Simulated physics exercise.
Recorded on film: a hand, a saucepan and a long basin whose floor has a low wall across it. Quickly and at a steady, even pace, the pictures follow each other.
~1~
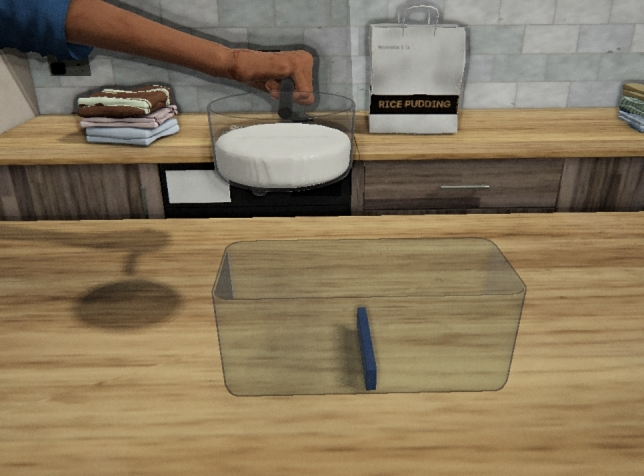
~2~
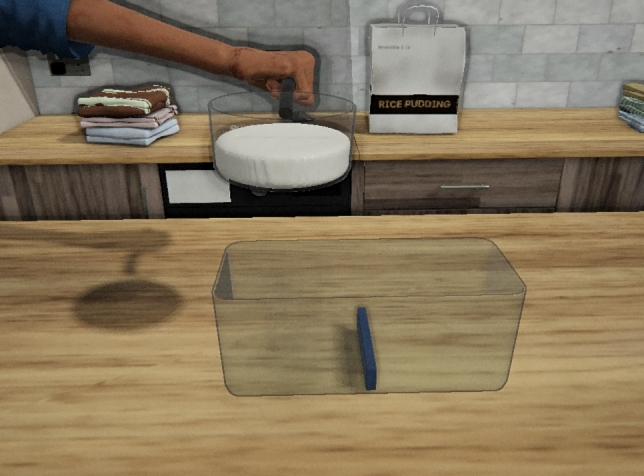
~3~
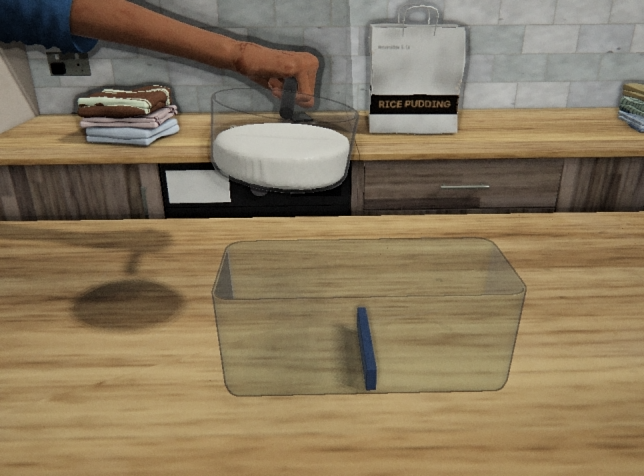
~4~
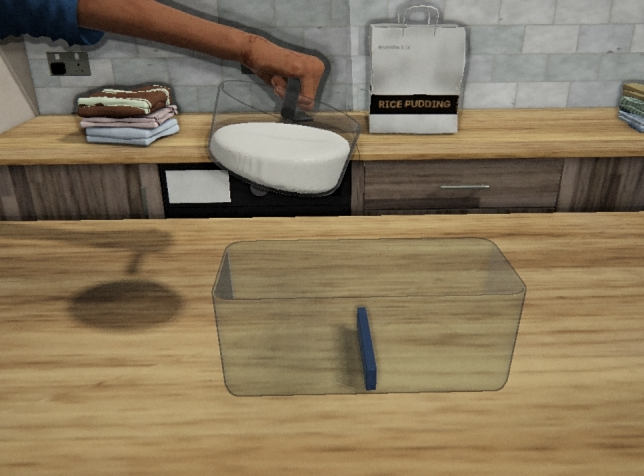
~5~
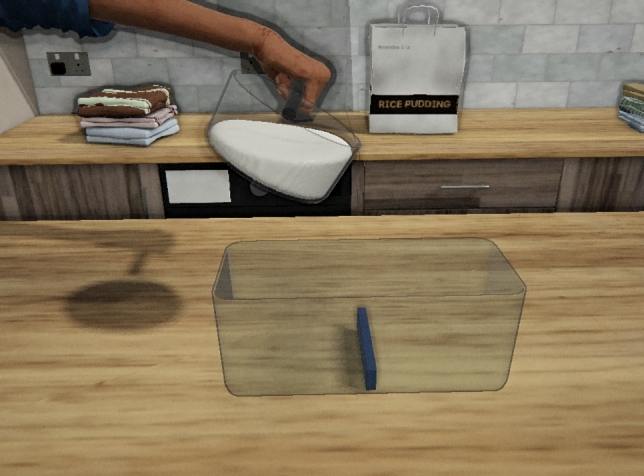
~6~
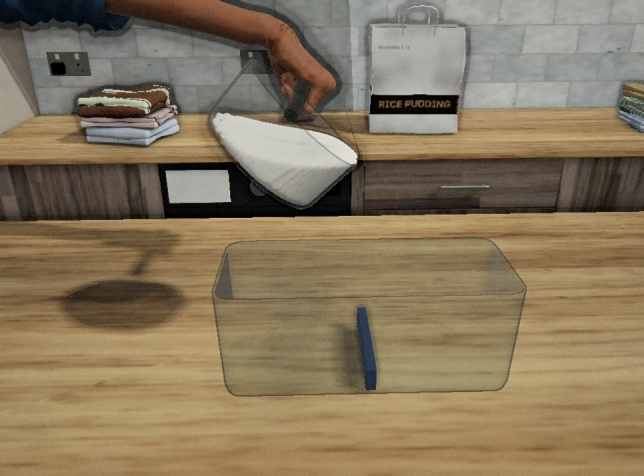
At the start, a hand holds a clear saucepan of white milk almost level above and behind a long, see-through basin with a low blue wall across its floor. The hand then tips the pan steadily to the right, steeper and steeper, and the milk slants toward its lowered right rim.
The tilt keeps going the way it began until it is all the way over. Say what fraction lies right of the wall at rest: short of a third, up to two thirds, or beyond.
The share right of the wall does reach a third but does not go past two thirds.
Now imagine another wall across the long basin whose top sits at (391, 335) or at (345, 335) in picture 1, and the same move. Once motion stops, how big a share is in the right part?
Roughly 25 per cent, and 70 per cent.
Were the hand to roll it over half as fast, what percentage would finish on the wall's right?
Roughly 65 in a hundred.
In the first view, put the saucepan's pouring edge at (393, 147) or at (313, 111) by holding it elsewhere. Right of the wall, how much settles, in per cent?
Roughly 75 in a hundred the first time and 20 in a hundred the second.
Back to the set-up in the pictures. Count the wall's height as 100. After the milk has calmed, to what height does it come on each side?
The left part 30 per cent, the right part 50.
A moment on, the saucepan is tipped right over and 12 per cent is still to pour, 6 is left of the wall and 35 right of it.
Next, the saucepan is tipped right over and 1 per cent is still to pour, 36 is left of the wall and 58 right of it.
Then the saucepan is tipped right over and 0 per cent is still to pour, 42 is left of the wall and 54 right of it.
Later the saucepan is tipped right over and 0 per cent is still to pour, 42 is left of the wall and 55 right of it.
Finally, 42 per cent lies left of the wall, 55 right of it and 3 outside.
